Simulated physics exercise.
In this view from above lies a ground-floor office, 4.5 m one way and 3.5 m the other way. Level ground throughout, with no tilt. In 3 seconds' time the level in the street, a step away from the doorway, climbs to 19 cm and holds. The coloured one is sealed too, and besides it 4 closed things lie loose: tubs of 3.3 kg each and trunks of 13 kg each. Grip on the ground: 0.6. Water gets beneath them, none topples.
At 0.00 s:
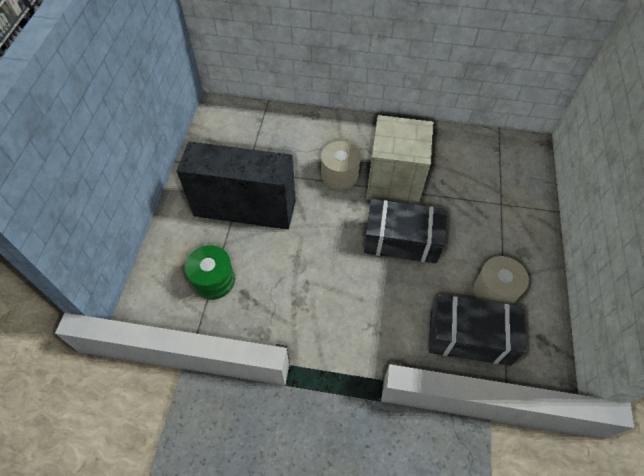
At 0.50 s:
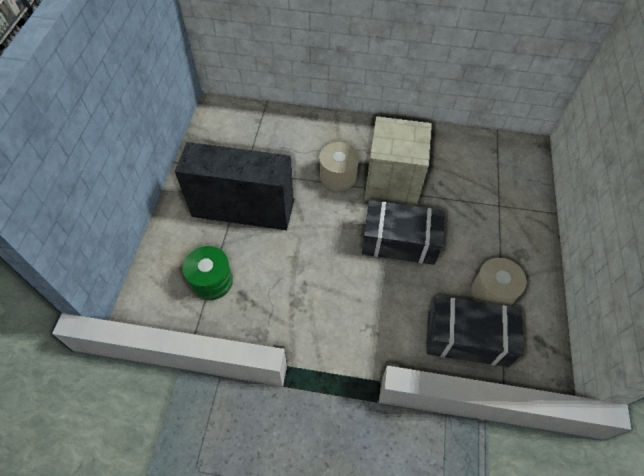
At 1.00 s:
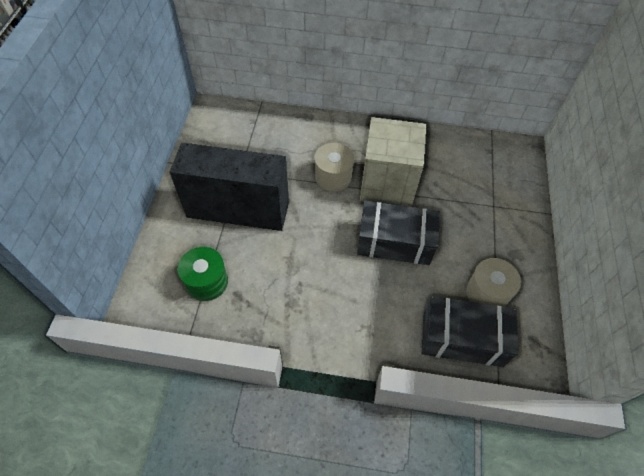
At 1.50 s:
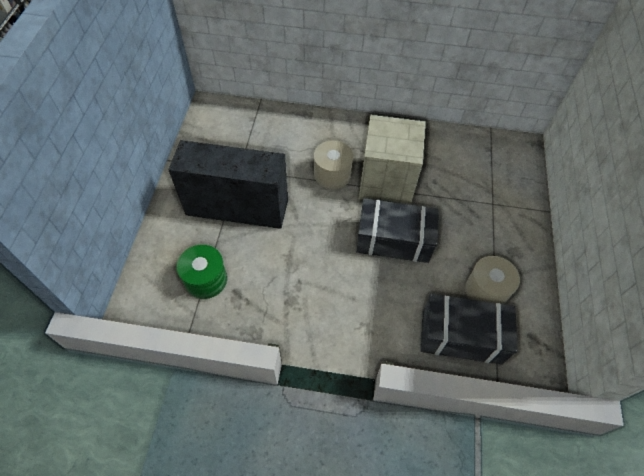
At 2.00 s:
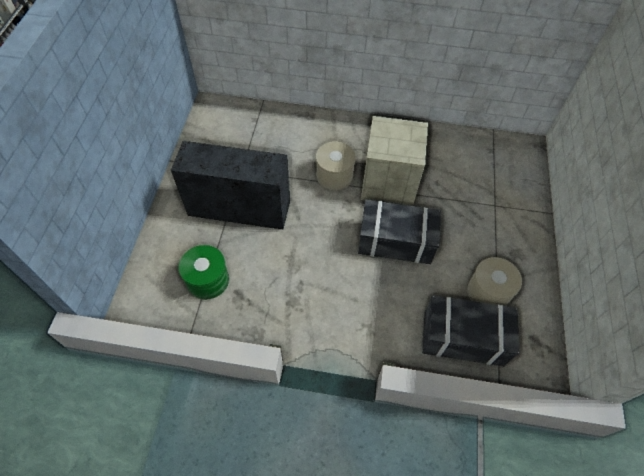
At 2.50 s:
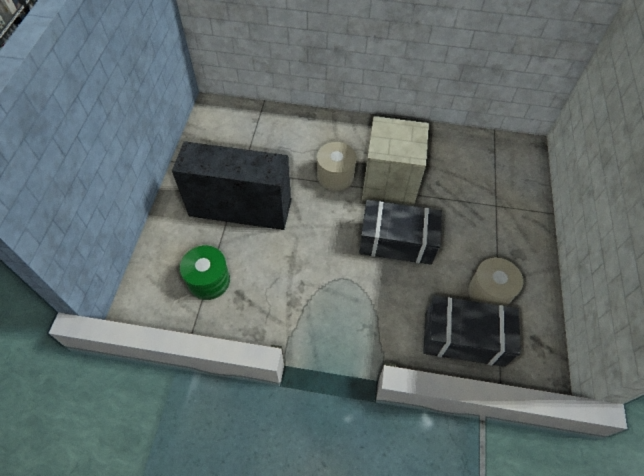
In a walled ground-floor room seen from above, water spreads over the ground outside, reaches the doorway and creeps in a rounded sheet onto the floor, while the green tub, trunks, pale tubs and other items stay still.
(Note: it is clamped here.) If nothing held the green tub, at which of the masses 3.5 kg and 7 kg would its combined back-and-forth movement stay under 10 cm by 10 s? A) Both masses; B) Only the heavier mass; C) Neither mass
(B) Only the heavier mass.
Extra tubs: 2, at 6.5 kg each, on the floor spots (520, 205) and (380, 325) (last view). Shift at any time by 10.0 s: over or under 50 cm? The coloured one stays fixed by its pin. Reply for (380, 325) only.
Result: Exceeds it.
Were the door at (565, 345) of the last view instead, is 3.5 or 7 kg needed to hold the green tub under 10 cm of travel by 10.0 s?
Note: Neither mass keeps it.
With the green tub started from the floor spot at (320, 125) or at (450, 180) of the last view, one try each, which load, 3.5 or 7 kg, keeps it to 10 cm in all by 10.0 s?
In that order: No load works; no load works.
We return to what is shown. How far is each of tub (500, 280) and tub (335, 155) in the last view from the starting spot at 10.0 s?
Respectively 0 and 100 centimetres.
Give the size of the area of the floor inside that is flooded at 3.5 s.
Around 3.5 m2 of it.
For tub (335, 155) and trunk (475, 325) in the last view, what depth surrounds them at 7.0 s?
About 5 and 2 cm.
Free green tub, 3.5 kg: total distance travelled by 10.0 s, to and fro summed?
Some 20 centimetres of travel in total.
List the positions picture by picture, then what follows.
The first picture shows the green tub at (208, 265), on the bottom; water covers 0.0 m2; 0 of 5 have shifted.
The second picture shows the green tub at (206, 266), on the bottom; water covers 0.0 m2; 0 of 5 have shifted.
The third picture shows the green tub at (201, 266), on the bottom; water covers 0.0 m2; 0 of 5 have shifted.
The fourth picture shows the green tub at (200, 264) rests on the ground; water covers 0.0 m2; 0 of 5 have shifted.
The fifth picture shows the green tub at (202, 265) rests on the ground; water covers 0.1 m2; 0 of 5 have shifted.
The sixth picture shows the green tub at (203, 265) rests on the ground; 0.7 m2 under water; 0 of 5 have shifted.
After 3.5 s the green tub would be 0 cm from its start with 3.5 kg and 0 cm from its start with 7 kg; 0 cm of water round it then.
After 4.5 s the green tub would be 0 cm from its start with 3.5 kg and 0 cm from its start with 7 kg; 1 cm of water round it then.
After 7.0 s the green tub would be 0 cm from its start with 3.5 kg and 0 cm from its start with 7 kg; 2 cm of water round it then.
After 10.0 s the green tub would be 12 cm from its start with 3.5 kg and 0 cm from its start with 7 kg; 3 cm of water round it then.
